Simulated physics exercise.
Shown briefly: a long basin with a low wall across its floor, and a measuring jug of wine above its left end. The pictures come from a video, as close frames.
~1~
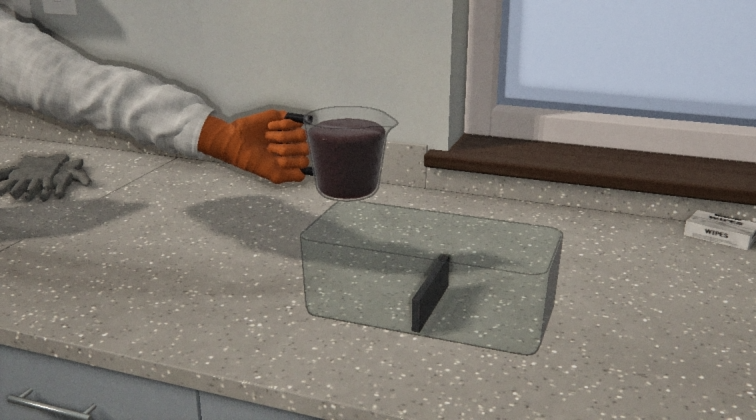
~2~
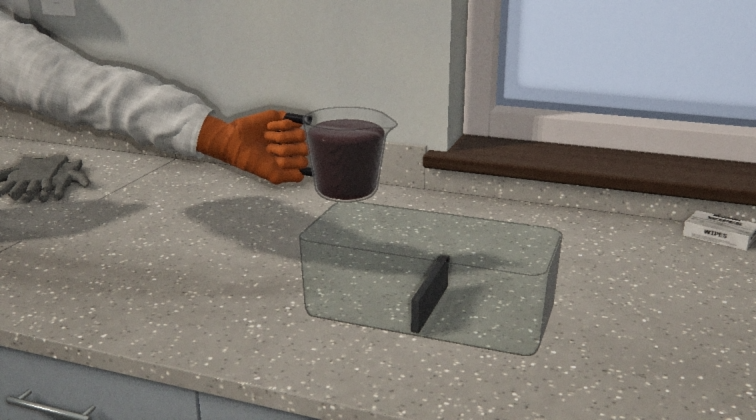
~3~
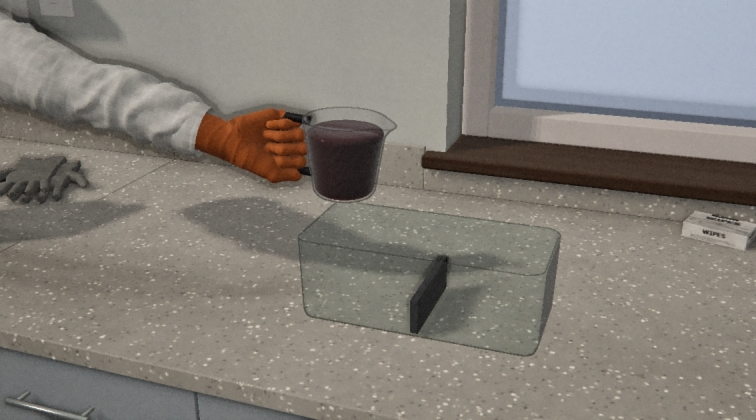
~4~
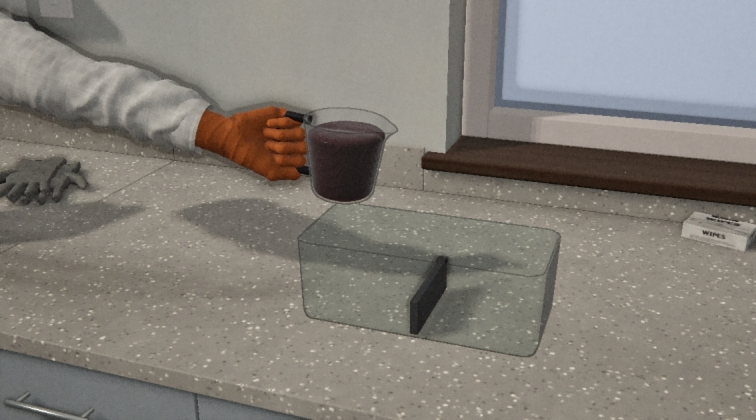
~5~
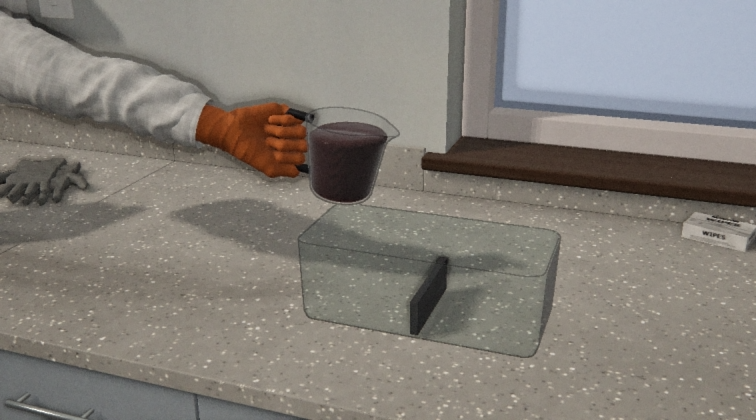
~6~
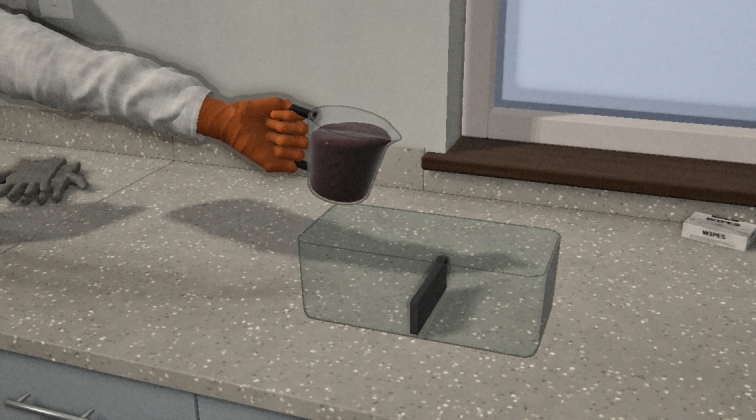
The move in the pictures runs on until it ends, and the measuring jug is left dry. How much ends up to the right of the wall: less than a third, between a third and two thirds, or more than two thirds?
Between a third and two thirds.
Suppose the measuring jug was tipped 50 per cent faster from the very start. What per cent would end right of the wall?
Somewhere near 40 percent.
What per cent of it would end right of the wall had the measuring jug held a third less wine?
Estimated share: Around 25 %.
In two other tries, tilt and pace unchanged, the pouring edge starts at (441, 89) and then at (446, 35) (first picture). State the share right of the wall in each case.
You'd get 95 percent from the first and 90 percent from the second.
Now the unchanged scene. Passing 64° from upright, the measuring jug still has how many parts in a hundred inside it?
About 70 per cent.
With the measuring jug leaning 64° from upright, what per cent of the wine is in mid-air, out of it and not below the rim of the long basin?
It's close to 15 percent.
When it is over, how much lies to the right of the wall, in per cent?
Close to 55 in a hundred.
A moment on, the measuring jug is tipped part way and 70 per cent is still to pour, 1 is left of the wall and 12 right of it.
Next, the measuring jug is tipped on its side and 15 per cent is still to pour, 26 is left of the wall and 51 right of it.
Then the measuring jug is tipped right over and 0 per cent is still to pour, 47 is left of the wall and 52 right of it.
Later the measuring jug is tipped right over and 0 per cent is still to pour, 47 is left of the wall and 53 right of it.
Finally, 47 per cent lies left of the wall, 52 right of it and 1 outside.
